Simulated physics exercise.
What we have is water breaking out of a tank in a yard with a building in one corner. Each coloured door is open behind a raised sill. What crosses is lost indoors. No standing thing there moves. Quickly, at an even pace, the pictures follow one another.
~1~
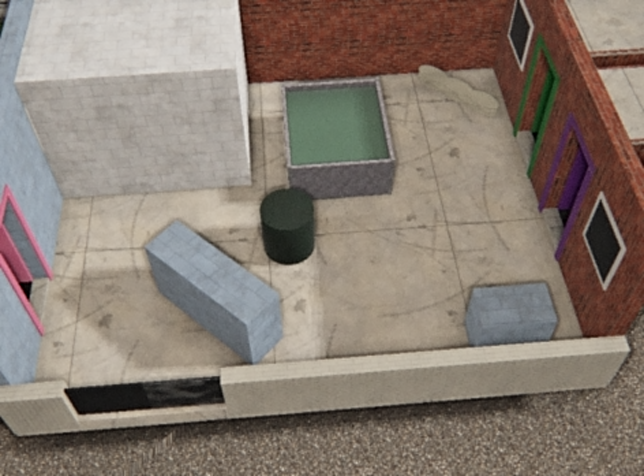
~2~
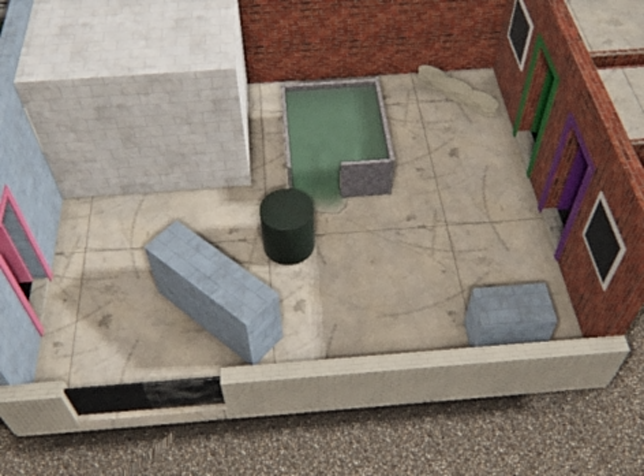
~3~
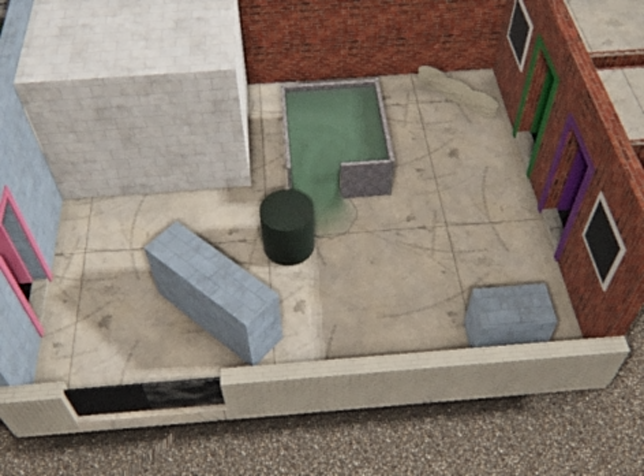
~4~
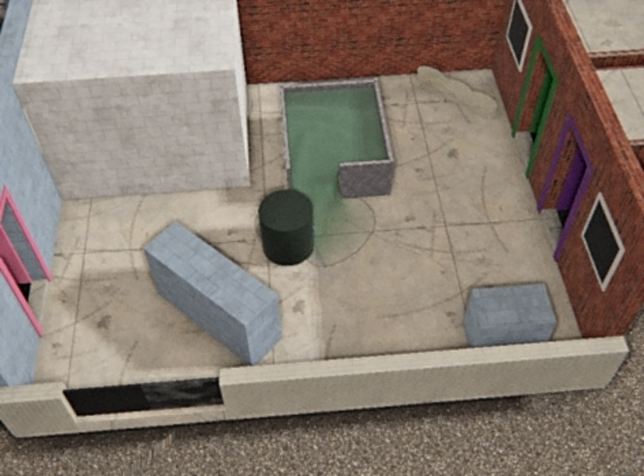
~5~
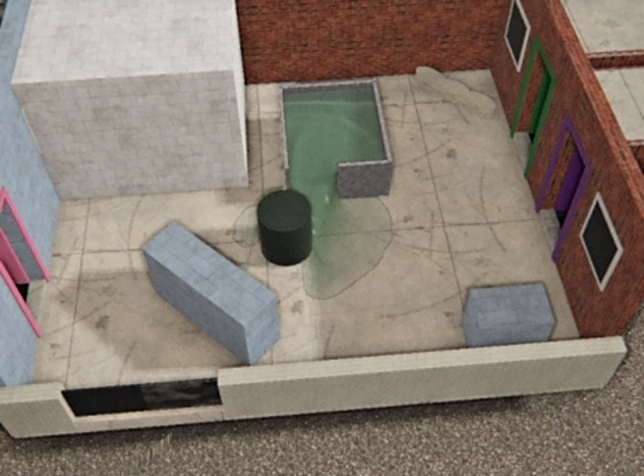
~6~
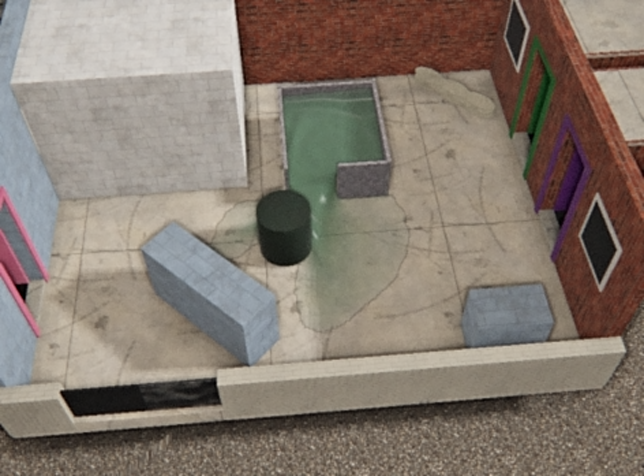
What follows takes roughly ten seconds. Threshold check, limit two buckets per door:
In the end the green door will keep it to two buckets; the purple door will keep it to two buckets; the pink door will keep it to two buckets.
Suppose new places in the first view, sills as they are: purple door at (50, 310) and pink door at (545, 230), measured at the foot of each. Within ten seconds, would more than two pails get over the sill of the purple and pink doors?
Briefly, the purple door never reaches it and the pink door never reaches it.
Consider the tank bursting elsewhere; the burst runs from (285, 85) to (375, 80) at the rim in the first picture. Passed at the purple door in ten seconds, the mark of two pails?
Result for the purple door: It lets in too little.
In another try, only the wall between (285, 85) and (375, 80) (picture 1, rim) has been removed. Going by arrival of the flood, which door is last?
It would be the one in pink.
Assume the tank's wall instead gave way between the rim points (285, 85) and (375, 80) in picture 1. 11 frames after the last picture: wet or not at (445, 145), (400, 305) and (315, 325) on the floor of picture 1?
Taking the three spots as listed, they end up inundated, spared and spared.
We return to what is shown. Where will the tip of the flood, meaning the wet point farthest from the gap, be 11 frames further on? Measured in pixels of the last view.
Somewhere close to (586, 364).
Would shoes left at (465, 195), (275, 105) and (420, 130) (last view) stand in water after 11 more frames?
First spot not wet, second not wet, third not wet.
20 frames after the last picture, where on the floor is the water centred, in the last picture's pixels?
Near (331, 236).
A moment on, water covers 25 % of the floor; the green door not reached, the purple door not reached, the pink door not reached.
Next, water covers 45 % of the floor; the green door not reached, the purple door not reached, the pink door not reached.
Then, water covers 60 % of the floor; the green door not reached, the purple door wet at the sill, nothing in, the pink door under two buckets in.
Later, water covers 75 % of the floor; the green door wet at the sill, nothing in, the purple door wet at the sill, nothing in, the pink door under two buckets in.
In the end, water covers 95 % of the floor; the green door wet at the sill, nothing in, the purple door wet at the sill, nothing in, the pink door under two buckets in.
